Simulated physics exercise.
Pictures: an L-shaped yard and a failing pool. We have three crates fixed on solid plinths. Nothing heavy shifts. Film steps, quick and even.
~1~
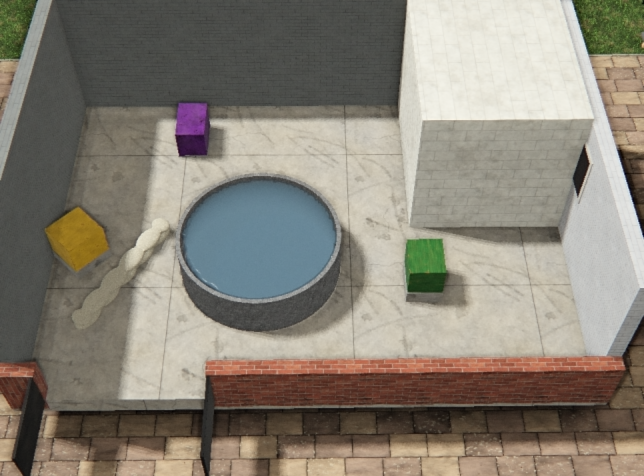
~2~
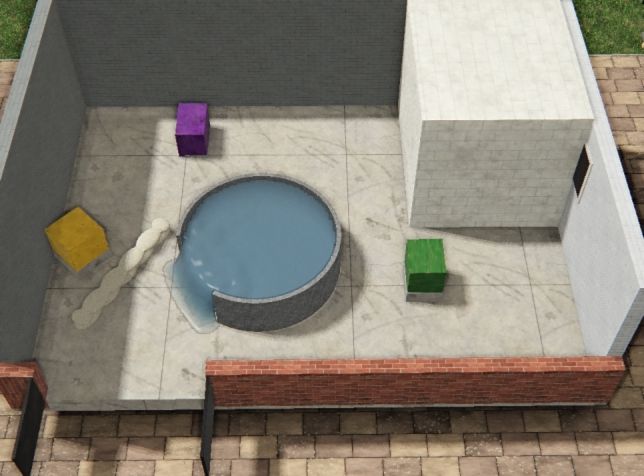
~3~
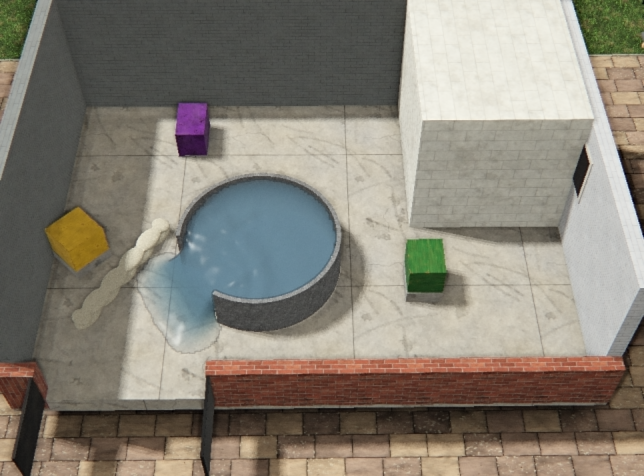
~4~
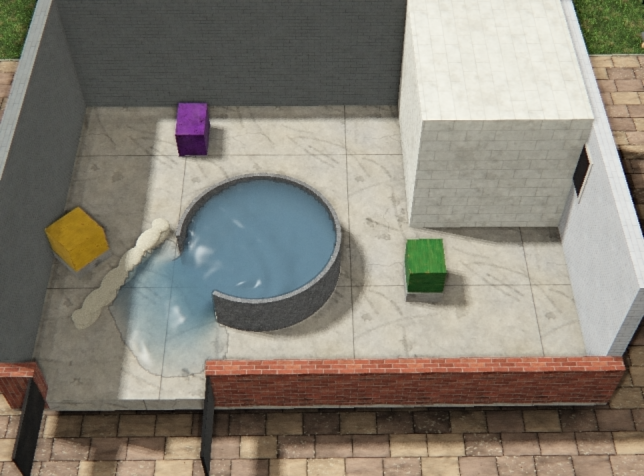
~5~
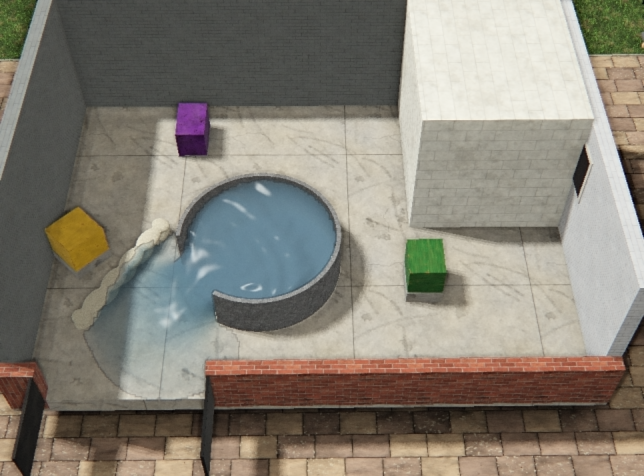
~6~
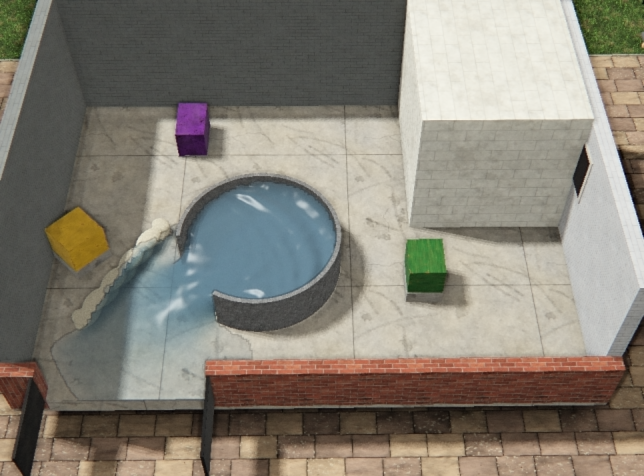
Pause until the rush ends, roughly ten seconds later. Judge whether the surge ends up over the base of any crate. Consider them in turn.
As I see it, the purple crate will be hit by the water; the yellow crate will be hit by the water; the green crate will be spared.
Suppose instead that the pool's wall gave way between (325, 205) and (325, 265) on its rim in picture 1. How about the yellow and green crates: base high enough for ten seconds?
Yellow stays untouched; green gets drenched.
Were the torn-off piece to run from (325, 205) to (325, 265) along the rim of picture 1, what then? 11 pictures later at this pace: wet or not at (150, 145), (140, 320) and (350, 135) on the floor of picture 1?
Point one: Not reached. Point two: Not reached. Point three: Reached.
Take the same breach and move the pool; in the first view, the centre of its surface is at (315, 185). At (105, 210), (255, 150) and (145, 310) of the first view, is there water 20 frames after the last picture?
Results in order - swamped, left untouched, swamped.
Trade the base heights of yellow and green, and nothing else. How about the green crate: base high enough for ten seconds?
Swap them and green crate avoids the flood.
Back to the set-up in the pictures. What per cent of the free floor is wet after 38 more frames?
That's roughly 40 per cent.
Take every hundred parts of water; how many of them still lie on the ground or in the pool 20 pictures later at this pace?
68 % or so.
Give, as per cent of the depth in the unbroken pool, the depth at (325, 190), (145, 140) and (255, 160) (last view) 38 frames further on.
Around 0, 6 and 4 %.
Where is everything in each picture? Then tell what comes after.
The round tank at (259, 237) is whole and still, in the first picture.
The front is at (170, 265), out from the gap at (192, 289), in the second picture.
Water pours out at (192, 289) and has run to (145, 265), in the third picture.
The front is at a hidden place, out from the gap at (192, 290), in the fourth picture.
The front is at a hidden place, out from the gap at (192, 290), in the fifth picture.
Water pours out at (192, 289) and has run to a hidden place, in the sixth picture.
A moment on, water covers 20 % of the floor; the purple crate not reached, the yellow crate water round its plinth, the green crate not reached.
Next, water covers 20 % of the floor; the purple crate not reached, the yellow crate water round its plinth, the green crate not reached.
Then, water covers 30 % of the floor; the purple crate water round its plinth, the yellow crate water round its plinth, the green crate not reached.
Later, water covers 40 % of the floor; the purple crate water round its plinth, the yellow crate water round its plinth, the green crate not reached.
In the end, water covers 55 % of the floor; the purple crate was topped, the yellow crate was topped, the green crate stayed above the water.
